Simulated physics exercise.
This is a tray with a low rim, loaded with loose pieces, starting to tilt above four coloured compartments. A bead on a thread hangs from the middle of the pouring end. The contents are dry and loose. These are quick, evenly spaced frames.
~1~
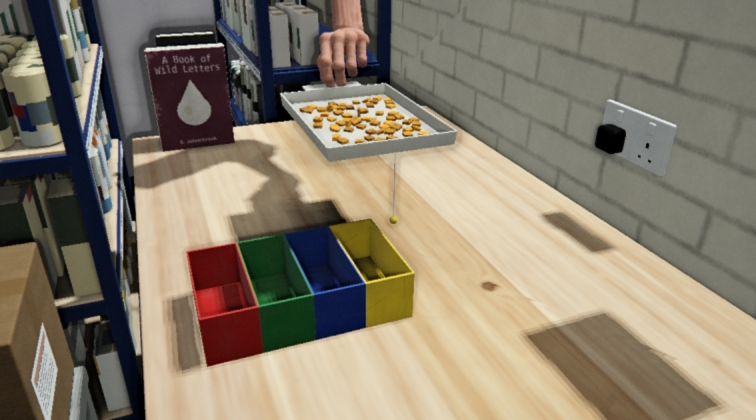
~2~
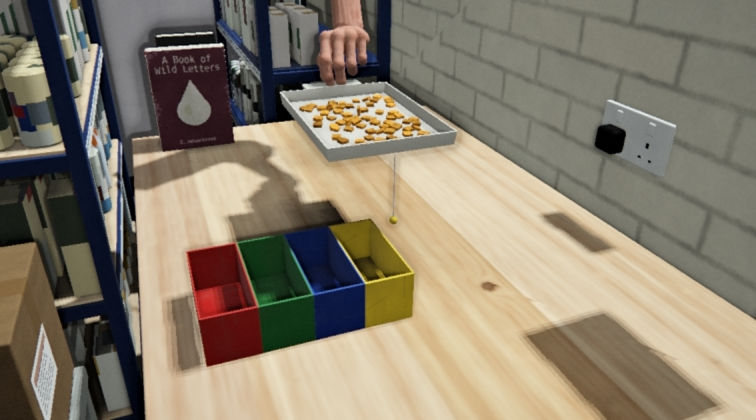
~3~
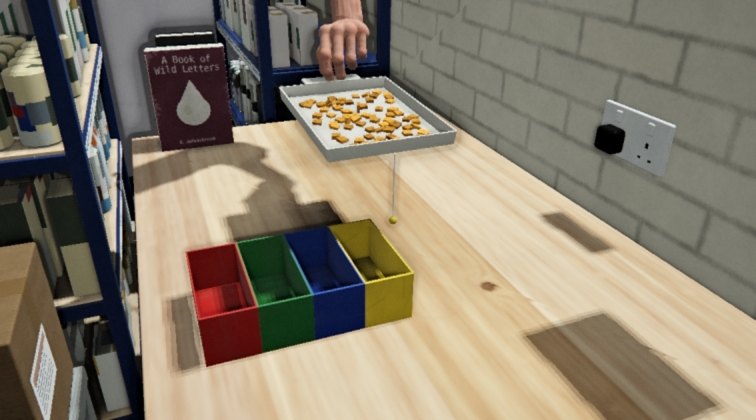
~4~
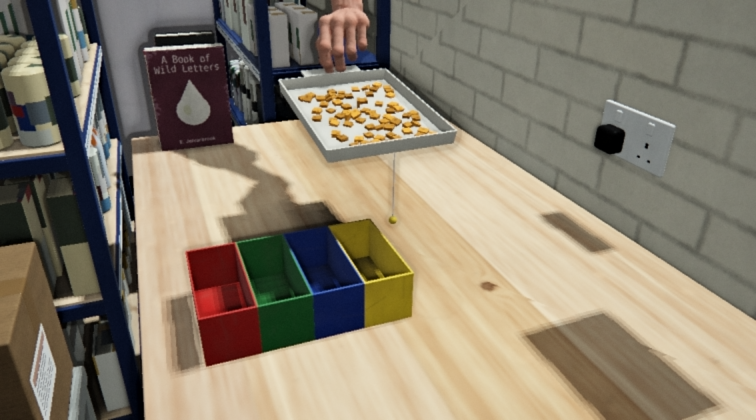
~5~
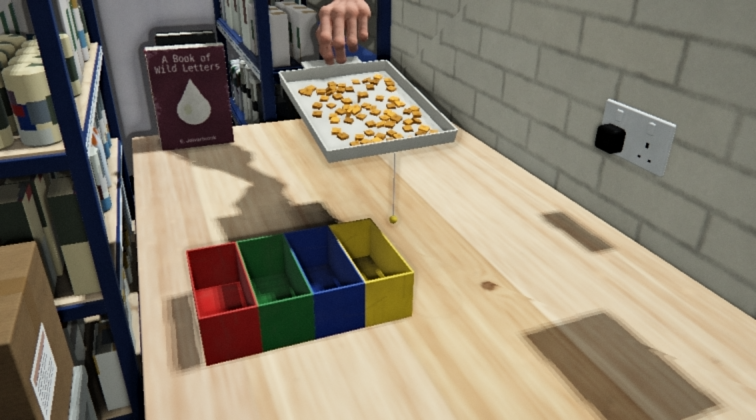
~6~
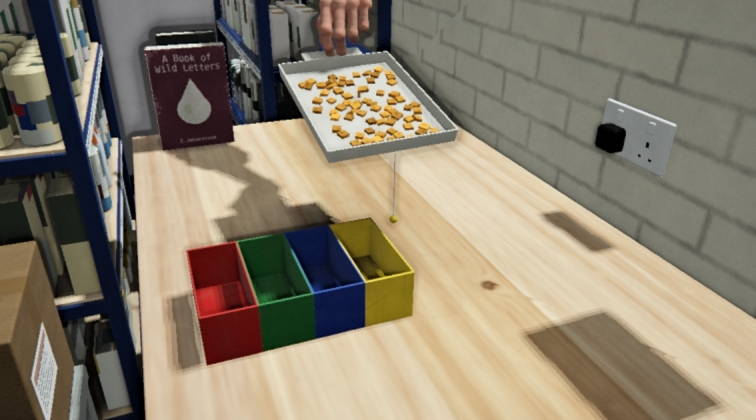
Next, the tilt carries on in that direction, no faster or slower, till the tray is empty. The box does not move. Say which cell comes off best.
The yellow one ends fullest.
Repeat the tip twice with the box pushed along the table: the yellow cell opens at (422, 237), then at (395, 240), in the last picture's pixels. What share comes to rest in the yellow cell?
About 20 and 40 per cent.
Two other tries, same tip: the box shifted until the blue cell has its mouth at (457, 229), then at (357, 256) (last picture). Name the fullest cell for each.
First the cell in red, then blue.
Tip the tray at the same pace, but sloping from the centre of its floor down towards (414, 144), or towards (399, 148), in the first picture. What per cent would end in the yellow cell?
Roughly 10 per cent, and 20 per cent.
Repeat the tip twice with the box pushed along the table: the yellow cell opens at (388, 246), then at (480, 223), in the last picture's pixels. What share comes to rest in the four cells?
In turn 80 and 100 in a hundred.
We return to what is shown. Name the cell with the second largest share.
Second comes that blue cell.
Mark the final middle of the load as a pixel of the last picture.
Roughly at (384, 291).
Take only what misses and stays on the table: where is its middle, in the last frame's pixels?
Around (425, 290).
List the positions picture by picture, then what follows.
The first frame shows corners of the pouring end (329, 147) and (455, 131), level; middle of the load (371, 120), small crackers; bead on its thread (394, 220); red cell (232, 332); green cell (288, 319); blue cell (340, 307); yellow cell (390, 296).
The second frame shows corners of the pouring end (329, 148) and (455, 131), level; middle of the load (371, 119).
The third frame shows corners of the pouring end (328, 148) and (455, 130), tipped barely, lowest at the left corner; middle of the load (371, 117).
The fourth frame shows corners of the pouring end (328, 149) and (455, 130), tipped a little, lowest at the left corner; middle of the load (371, 113).
The fifth frame shows corners of the pouring end (329, 150) and (456, 129), tipped a little, lowest at the left corner; middle of the load (371, 108).
The sixth frame shows corners of the pouring end (329, 150) and (456, 129), tipped a little, lowest at the left corner; middle of the load (372, 104); red cell (232, 331); green cell (288, 318); blue cell (340, 306); yellow cell (390, 295).
Just after the last frame, tray tipped steeply; almost all on the tray; just a few in the blue cell; just a few falling or outside the box.
A moment on, tray tipped right over; almost all on the tray; just a few in the blue cell; just a few in the yellow cell.
Further on, tray tipped past a quarter turn; roughly half in the yellow cell; roughly a quarter in the blue cell; roughly a third falling or outside the box.
When it is over, tray tipped past a quarter turn; roughly half in the yellow cell; roughly a quarter in the blue cell; not one in the red cell; not one in the green cell; roughly a third outside the box.
